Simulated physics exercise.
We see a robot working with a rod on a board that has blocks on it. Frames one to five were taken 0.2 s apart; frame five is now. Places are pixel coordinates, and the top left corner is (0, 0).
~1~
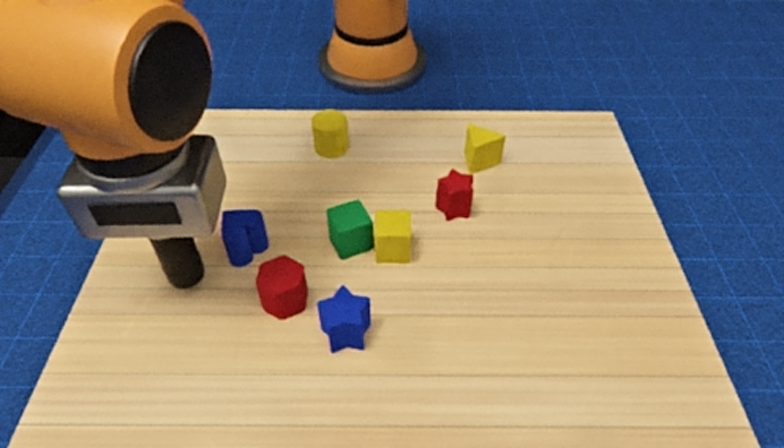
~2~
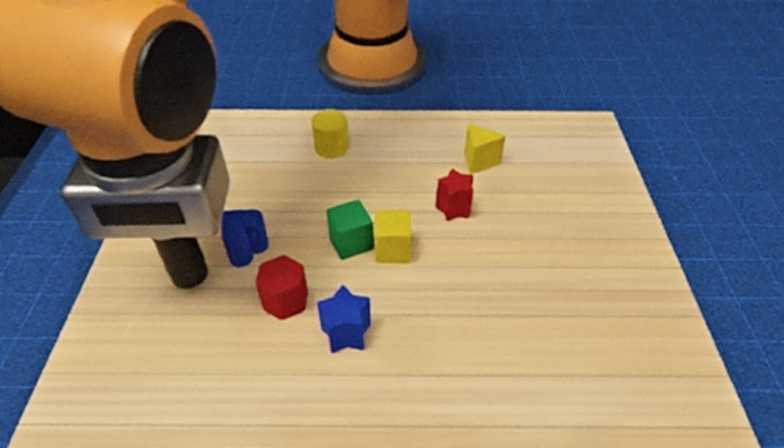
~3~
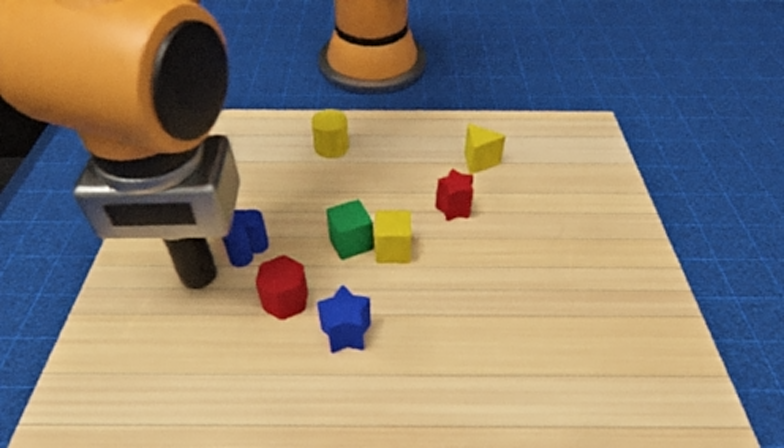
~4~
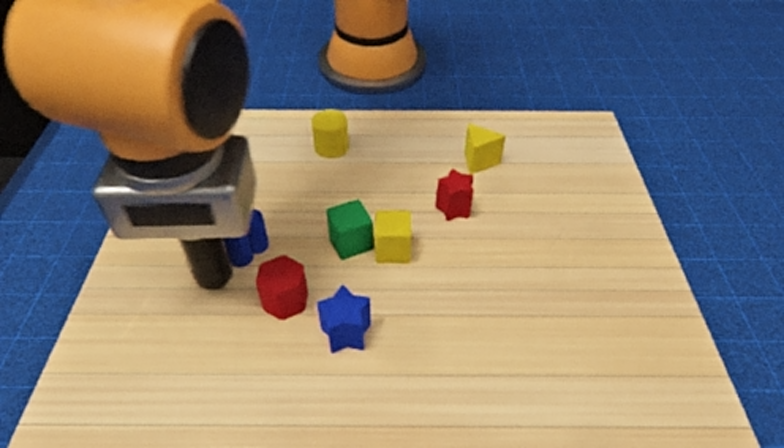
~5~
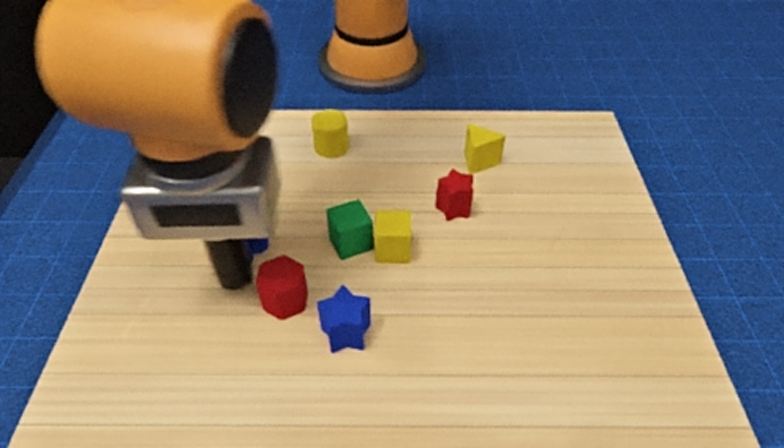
The footage shows an orange robot arm holding a dark rod upright over a wooden board scattered with coloured blocks. The arm moves the rod a short way right, passing in front of a blue block, while the blocks stay still.
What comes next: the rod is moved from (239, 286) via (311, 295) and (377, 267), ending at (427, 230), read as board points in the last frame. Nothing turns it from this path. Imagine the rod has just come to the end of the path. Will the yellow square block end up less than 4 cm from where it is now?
My answer is no.
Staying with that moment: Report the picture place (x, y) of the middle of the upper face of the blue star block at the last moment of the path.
Its top centre lands on (366, 327).
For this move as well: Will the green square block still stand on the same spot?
Yes - that is the case.
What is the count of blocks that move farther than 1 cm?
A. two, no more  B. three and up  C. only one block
I choose B.
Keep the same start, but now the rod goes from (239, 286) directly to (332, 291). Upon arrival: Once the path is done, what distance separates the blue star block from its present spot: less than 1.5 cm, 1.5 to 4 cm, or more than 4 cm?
That one ends up 1.5 to 4 cm from where it is now.
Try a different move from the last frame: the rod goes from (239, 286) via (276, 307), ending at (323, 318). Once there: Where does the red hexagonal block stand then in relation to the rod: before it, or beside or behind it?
In the end it is ahead.
The first path, step by step. One third of the way, rod (310, 285); red hexagonal block (333, 292), turned 50° clockwise; blue star block (361, 321).
Two thirds of the way, rod (377, 257); red hexagonal block (346, 293), turned 60° clockwise; blue star block (366, 327), turned 15° clockwise; yellow square block (404, 215).
At the end, rod (428, 220); red hexagonal block (346, 293), turned 60° clockwise; blue star block (366, 327), turned 15° clockwise; green square block in place; yellow square block (448, 179), turned 15° anticlockwise; red star block (475, 167).
